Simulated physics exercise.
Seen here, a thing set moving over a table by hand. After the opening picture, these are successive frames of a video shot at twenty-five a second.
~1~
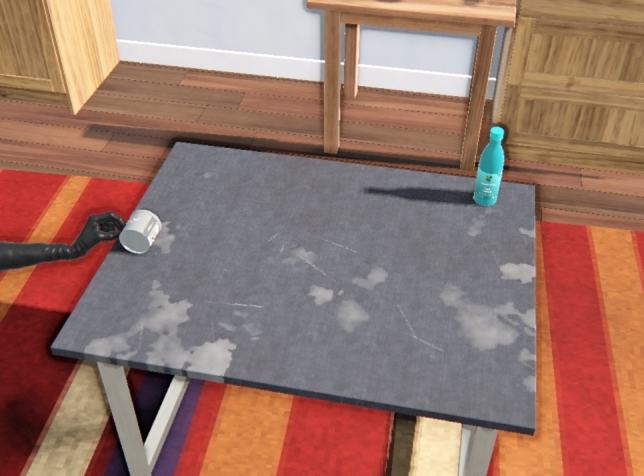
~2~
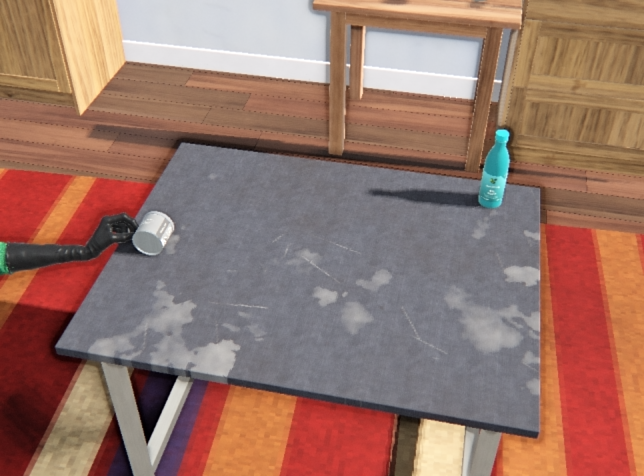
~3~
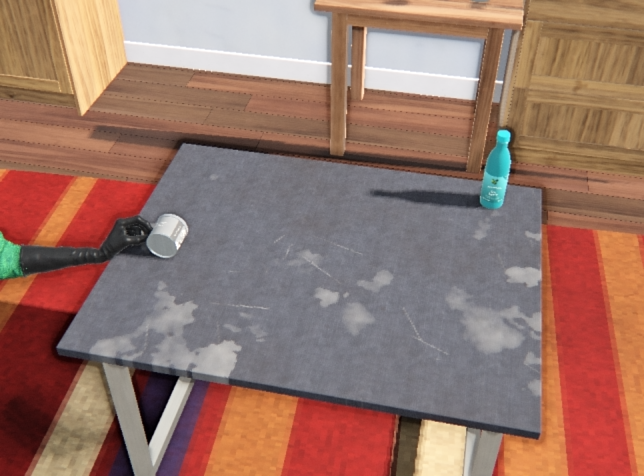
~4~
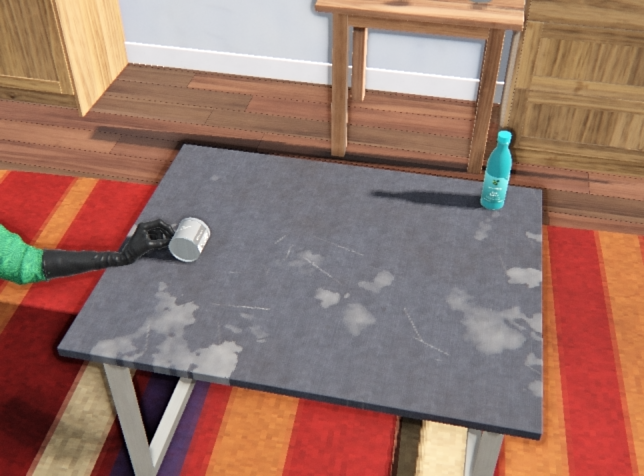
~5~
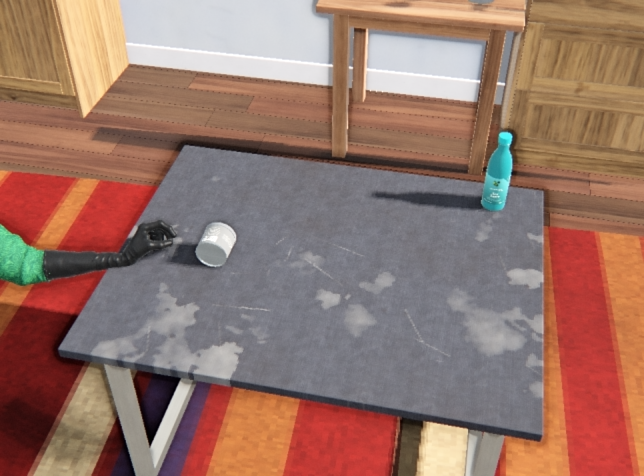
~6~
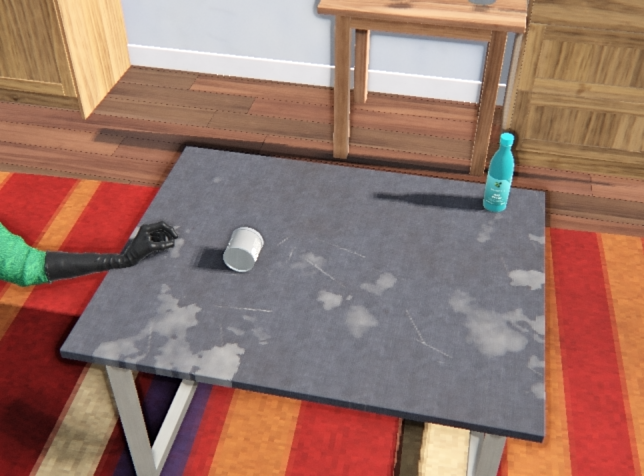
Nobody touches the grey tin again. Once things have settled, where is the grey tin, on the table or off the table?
The grey tin falls off the table.
Then, 0.20 s after the last picture, grey tin rolled well along near (372, 269).
Then, 0.50 s after the last picture, grey tin now off the table.
Then, 0.90 s after the last picture, things are still on the move.
By the end, off the table, grey tin.
